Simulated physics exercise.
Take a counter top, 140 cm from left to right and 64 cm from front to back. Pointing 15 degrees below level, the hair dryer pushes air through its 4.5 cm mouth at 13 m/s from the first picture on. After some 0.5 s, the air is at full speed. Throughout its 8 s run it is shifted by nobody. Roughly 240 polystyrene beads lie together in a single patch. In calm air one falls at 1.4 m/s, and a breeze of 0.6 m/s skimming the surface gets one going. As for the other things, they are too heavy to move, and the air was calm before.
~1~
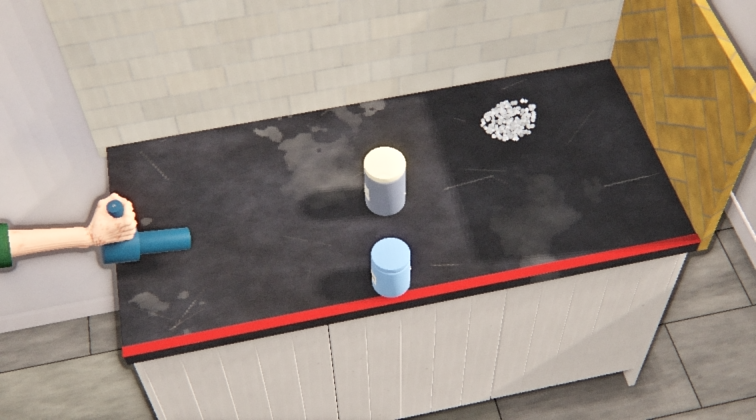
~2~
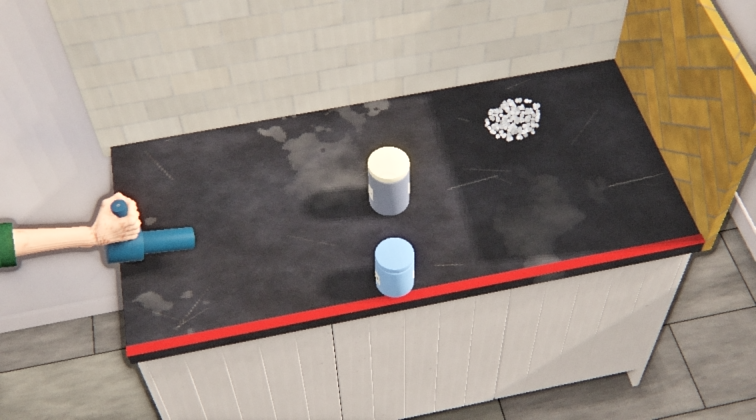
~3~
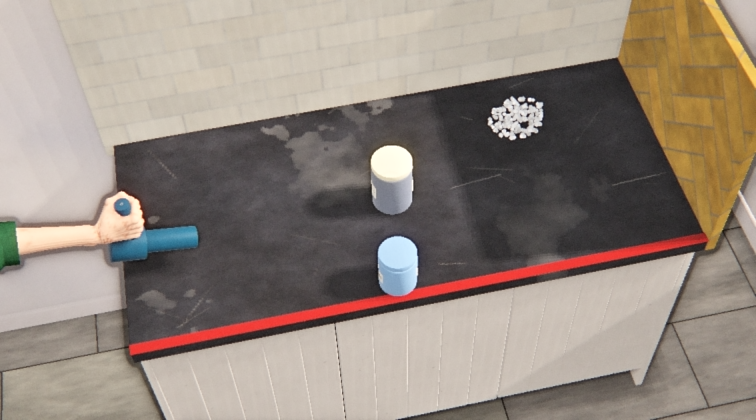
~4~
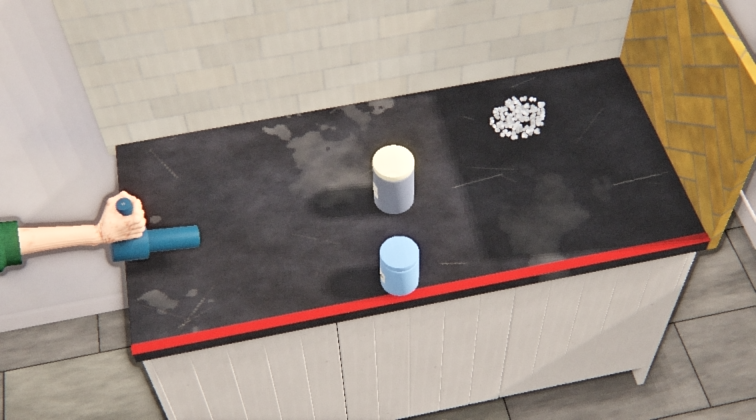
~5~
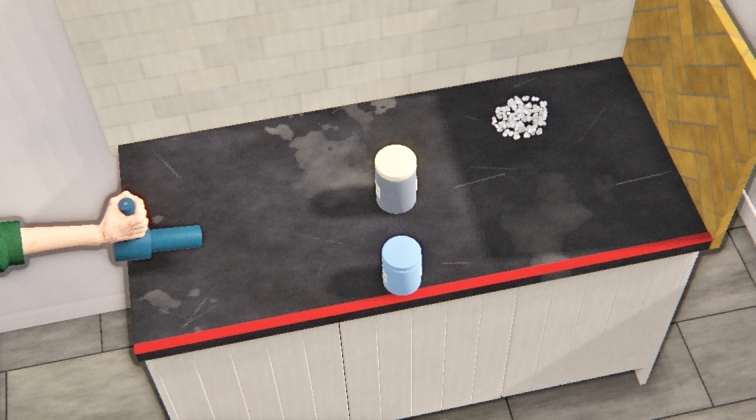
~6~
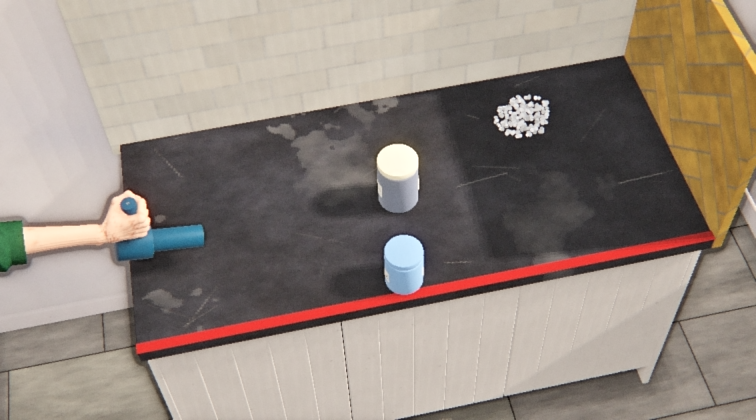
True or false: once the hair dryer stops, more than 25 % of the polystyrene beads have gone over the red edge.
False.
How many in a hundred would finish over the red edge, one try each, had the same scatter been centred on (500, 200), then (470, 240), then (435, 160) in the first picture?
In that order: 4 %, 80 %, 5 %.
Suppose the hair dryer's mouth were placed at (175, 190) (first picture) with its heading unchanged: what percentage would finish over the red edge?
In that case roughly 90 percent.
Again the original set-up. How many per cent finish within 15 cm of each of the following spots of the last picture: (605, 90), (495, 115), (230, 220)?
First spot near 20 %, second near 80 %, third near 0 %.
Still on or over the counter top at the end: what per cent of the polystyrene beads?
Roughly 100 per cent.
Then, 1.2 s after the last picture, 0 % are over the red edge; the middle of those still in play is near (520, 120); 0 % have settled or left.
Then, 2.1 s after the last picture, 0 % are over the red edge; the middle of those still in play is near (520, 118); 0 % have settled or left.
Then, 4.0 s after the last picture, 0 % are over the red edge; the middle of those still in play is near (523, 114); 1 % have settled or left.
Then, 7.6 s after the last picture, at the end, 0 % are over the red edge; the middle of those still in play is near (526, 112).
